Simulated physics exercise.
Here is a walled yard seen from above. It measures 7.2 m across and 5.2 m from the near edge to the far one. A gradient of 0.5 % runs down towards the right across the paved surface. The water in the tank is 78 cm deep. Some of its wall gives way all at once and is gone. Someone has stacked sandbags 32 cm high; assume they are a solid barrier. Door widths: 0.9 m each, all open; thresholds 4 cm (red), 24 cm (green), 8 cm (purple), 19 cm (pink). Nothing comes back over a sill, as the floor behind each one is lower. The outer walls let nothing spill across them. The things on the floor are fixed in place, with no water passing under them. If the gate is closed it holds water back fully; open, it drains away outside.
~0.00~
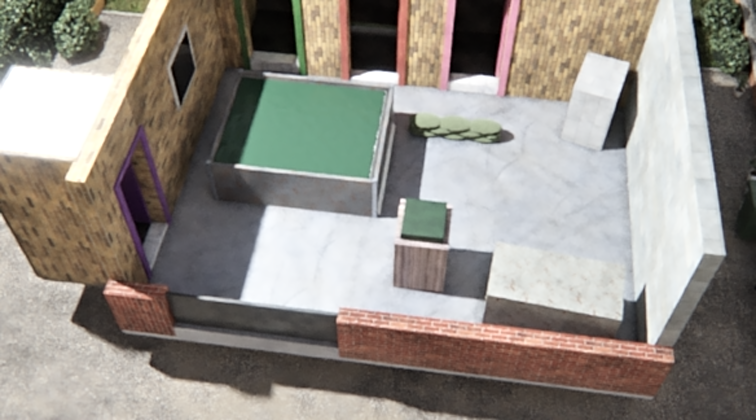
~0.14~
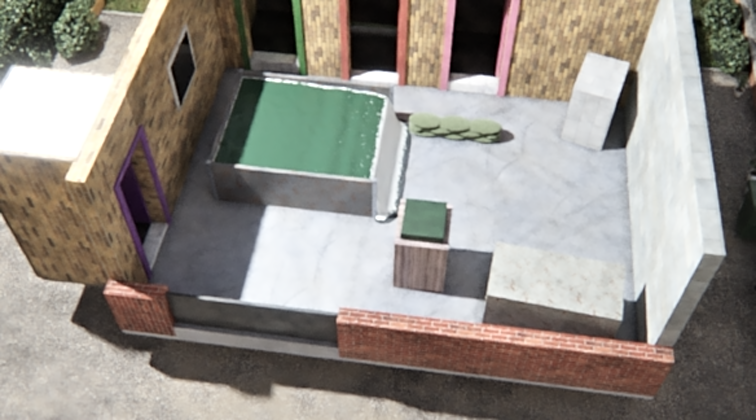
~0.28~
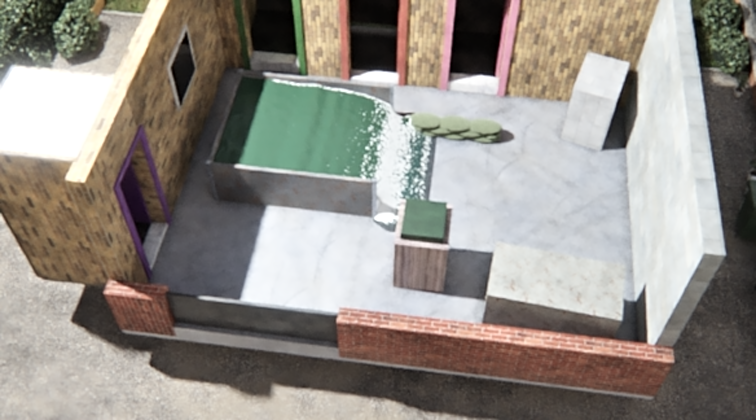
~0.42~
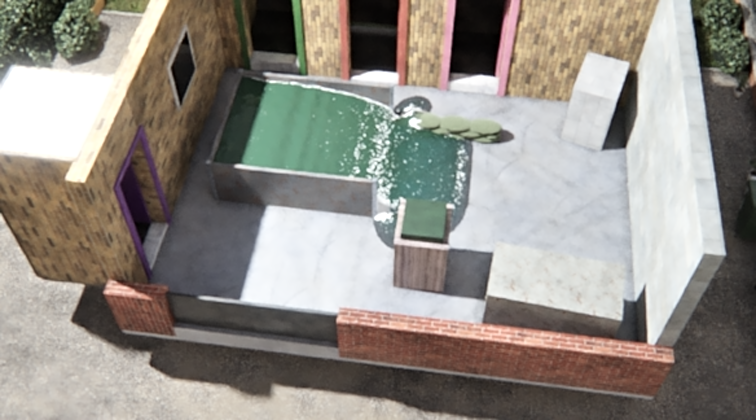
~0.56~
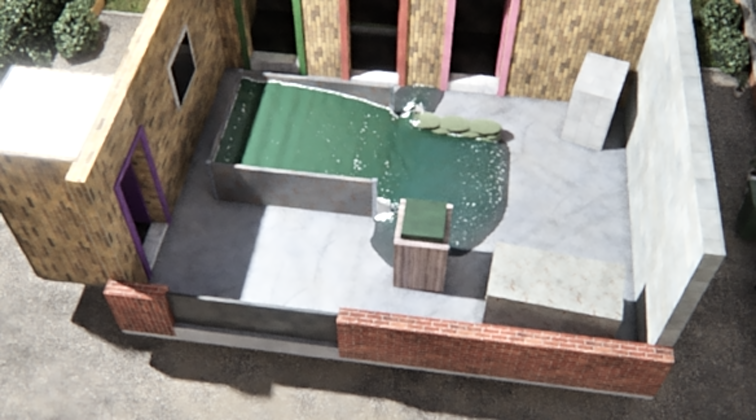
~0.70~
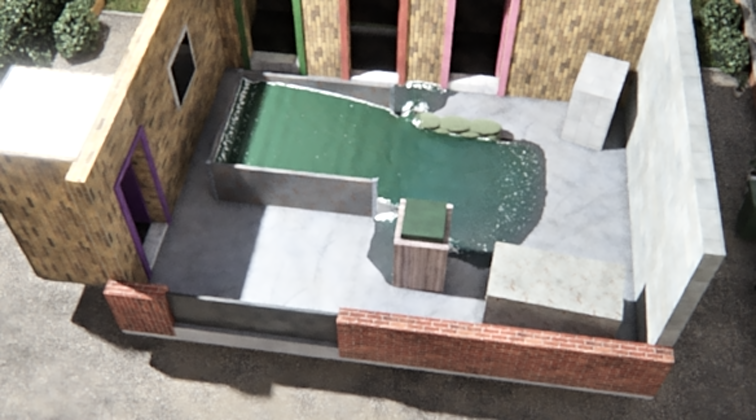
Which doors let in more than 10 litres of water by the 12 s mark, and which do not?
By then, the red door lets in more than that, the green door does not, the purple door lets in more than that, the pink door does not.
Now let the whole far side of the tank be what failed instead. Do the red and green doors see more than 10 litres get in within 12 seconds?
Door red goes beyond, door green goes beyond.
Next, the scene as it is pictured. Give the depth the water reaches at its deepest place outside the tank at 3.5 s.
Some 54 cm deep.
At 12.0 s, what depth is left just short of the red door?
About 11.5 cm.
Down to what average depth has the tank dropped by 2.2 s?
I'd put the mean depth near 28 centimetres.
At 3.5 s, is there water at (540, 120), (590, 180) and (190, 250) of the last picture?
The first point is awash, the second is awash and the third is not yet hit.
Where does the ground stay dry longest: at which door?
Purple.
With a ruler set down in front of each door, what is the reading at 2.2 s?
In centimetres, the red door has 9, the green door 1, the purple door 0 and the pink door 8.
After 1.4 s water covers 45 % of the floor and is deepest (42 cm) near (404, 135); red door 8 cm at the sill, 3 L in, green door not reached, purple door not reached, pink door 9 cm at the sill, 0 L in.
After 2.2 s water covers 50 % of the floor and is deepest (46 cm) near (623, 273); red door 9 cm at the sill, 13 L in, green door not reached, purple door not reached, pink door 8 cm at the sill, 0 L in.
After 3.5 s water covers 60 % of the floor and is deepest (54 cm) near (615, 112); red door 7 cm at the sill, 27 L in, green door 2 cm at the sill, 0 L in, purple door not reached, pink door 5 cm at the sill, 0 L in.
After 7.0 s water covers 95 % of the floor and is deepest (20 cm) near (563, 361); red door 10 cm at the sill, 44 L in, green door 11 cm at the sill, 0 L in, purple door 9 cm at the sill, 16 L in, pink door 15 cm at the sill, 1 L in.
After 12.0 s water covers 95 % of the floor and is deepest (17 cm) near (434, 241); red door 12 cm at the sill, 106 L in, green door 15 cm at the sill, 0 L in, purple door 11 cm at the sill, 76 L in, pink door 9 cm at the sill, 1 L in.
